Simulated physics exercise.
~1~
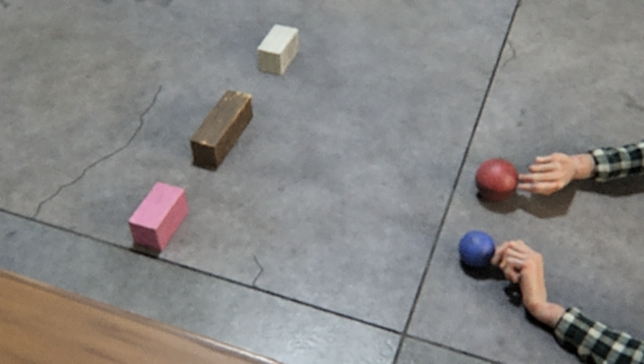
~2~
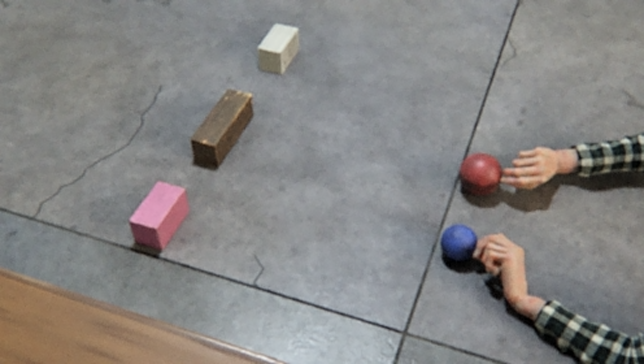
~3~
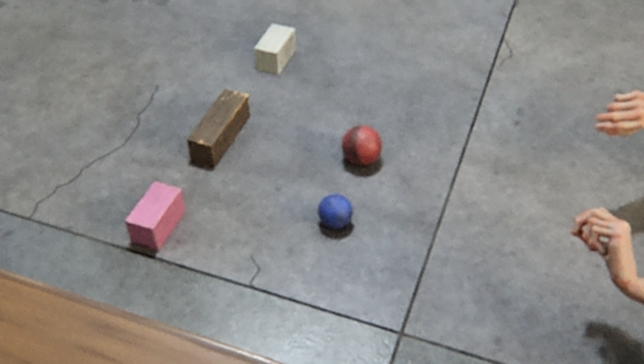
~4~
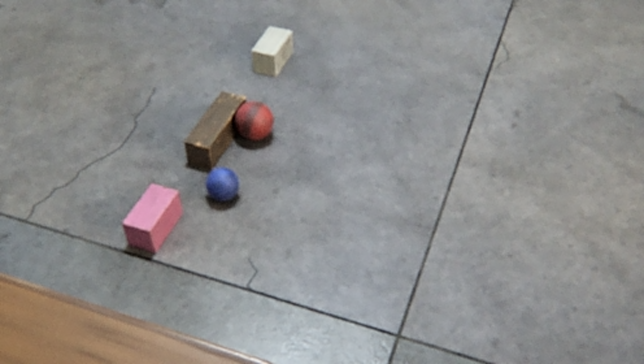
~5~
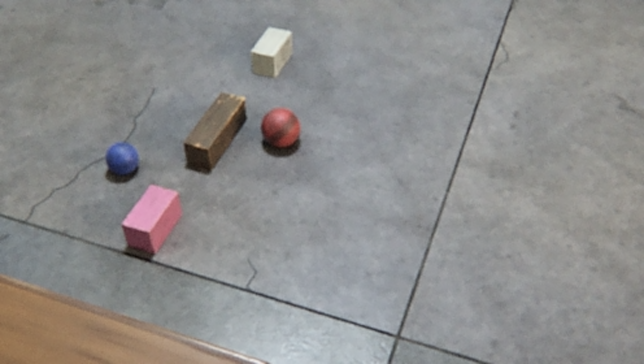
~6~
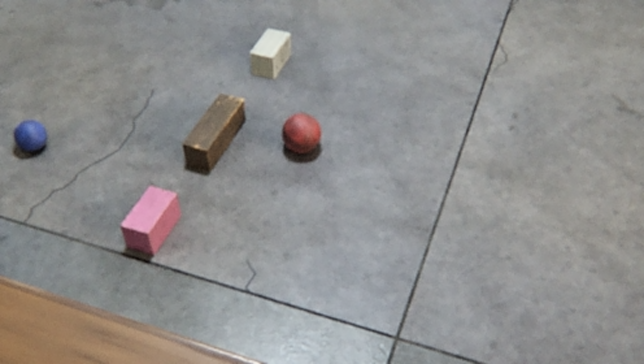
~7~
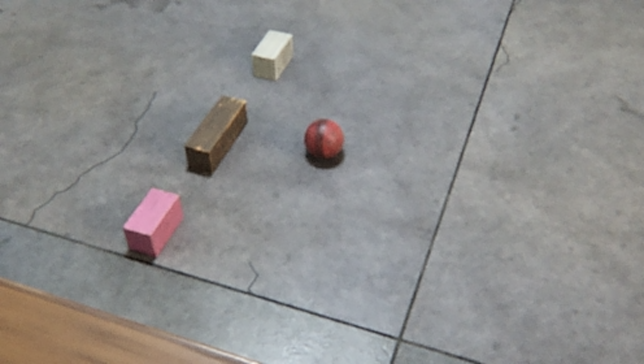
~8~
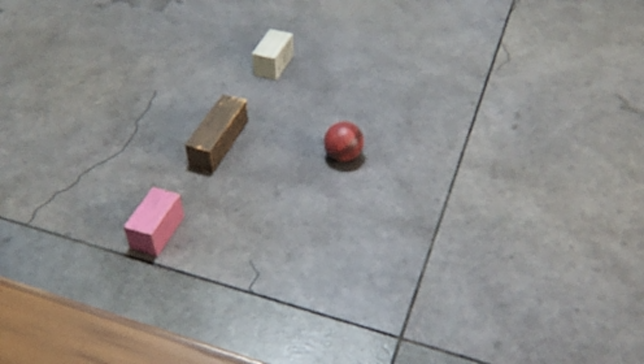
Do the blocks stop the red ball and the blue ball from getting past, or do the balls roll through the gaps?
It is different for each ball. The red ball hits the dark block and bounces back, while the blue ball rolls through the gap between the pink and dark blocks.
At first, two hands in checked sleeves hold a red ball and a blue ball on a grey floor, facing a row of pink, dark and white blocks. The hands move left and let go, then draw back as both balls roll toward the row. The red ball reaches the dark block, hits it and bounces back to the right. The blue ball rolls through the gap between the pink and dark blocks and carries on out of view at the left. By the end, the blocks are still in place, with the red ball on the open floor to their right.
